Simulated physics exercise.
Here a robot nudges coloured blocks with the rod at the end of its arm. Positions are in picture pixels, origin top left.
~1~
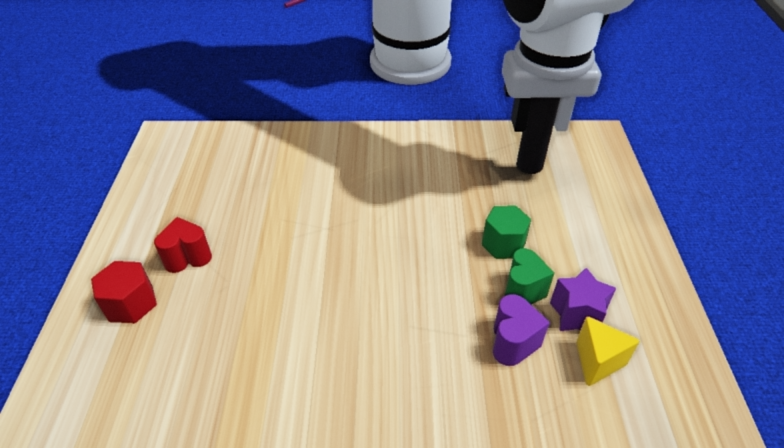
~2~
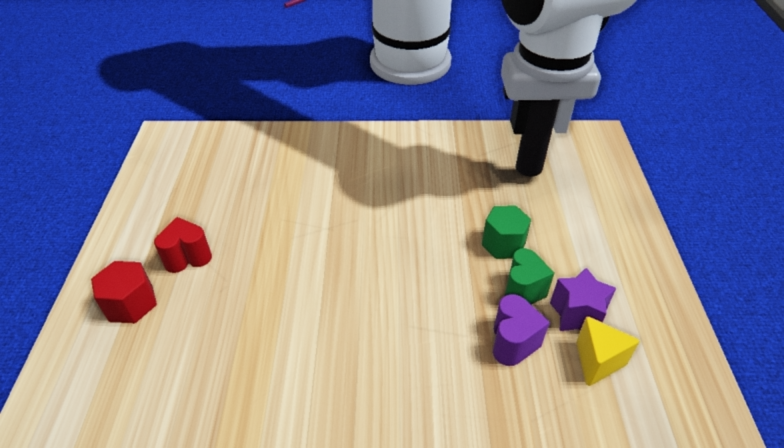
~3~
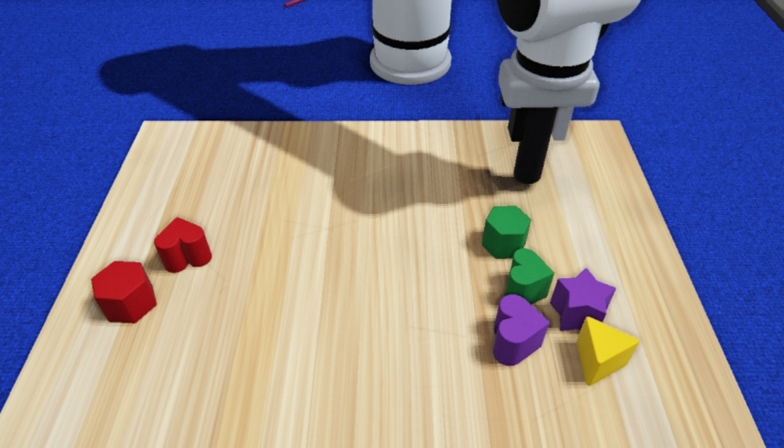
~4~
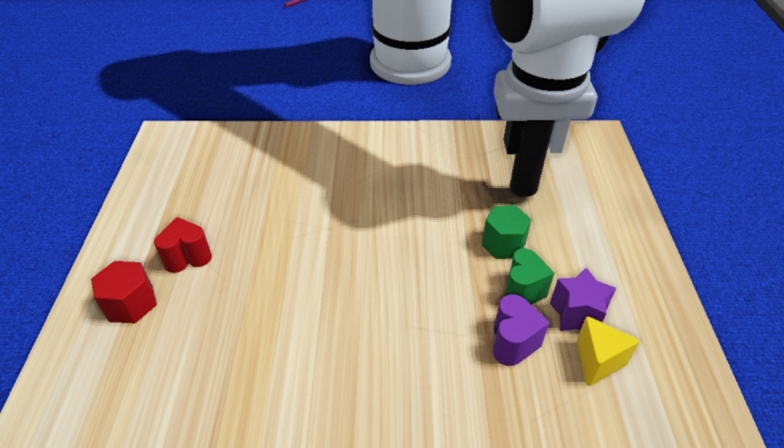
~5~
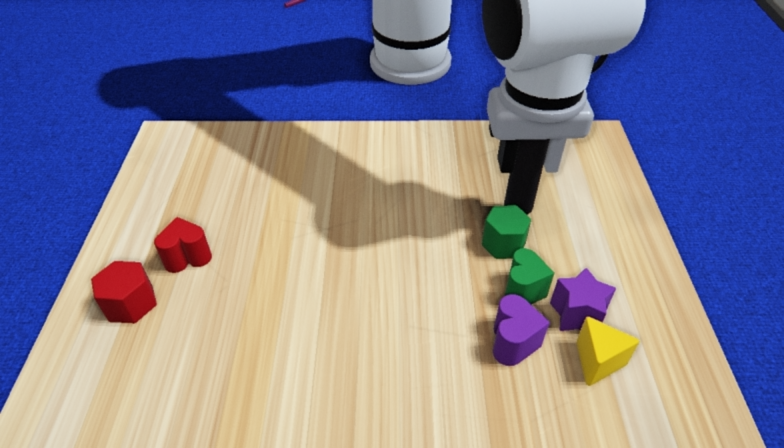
The robot arm's black rod moves slowly toward the green hexagonal block on the wooden board.
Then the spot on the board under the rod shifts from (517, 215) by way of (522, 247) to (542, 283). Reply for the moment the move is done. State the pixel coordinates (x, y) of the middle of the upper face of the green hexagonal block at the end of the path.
I'd expect the centre of its top face to be at (498, 244).
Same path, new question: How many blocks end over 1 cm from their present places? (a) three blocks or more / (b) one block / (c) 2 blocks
Option c.
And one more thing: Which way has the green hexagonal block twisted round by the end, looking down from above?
Viewed from above: Clockwise.
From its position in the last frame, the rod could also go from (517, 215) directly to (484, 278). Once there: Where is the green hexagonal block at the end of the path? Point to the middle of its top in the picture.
That would be at about pixel (479, 283).
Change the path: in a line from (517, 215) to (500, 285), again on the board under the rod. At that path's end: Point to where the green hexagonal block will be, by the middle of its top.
At pixel (471, 272).
On the path given first. Halfway along, rod (524, 239); green hexagonal block (500, 239), turned 40° clockwise; green heart block (530, 270).
At the end, rod (544, 274); green hexagonal block (498, 244), turned 65° clockwise; green heart block (532, 279), turned 20° anticlockwise; purple star block not moved.
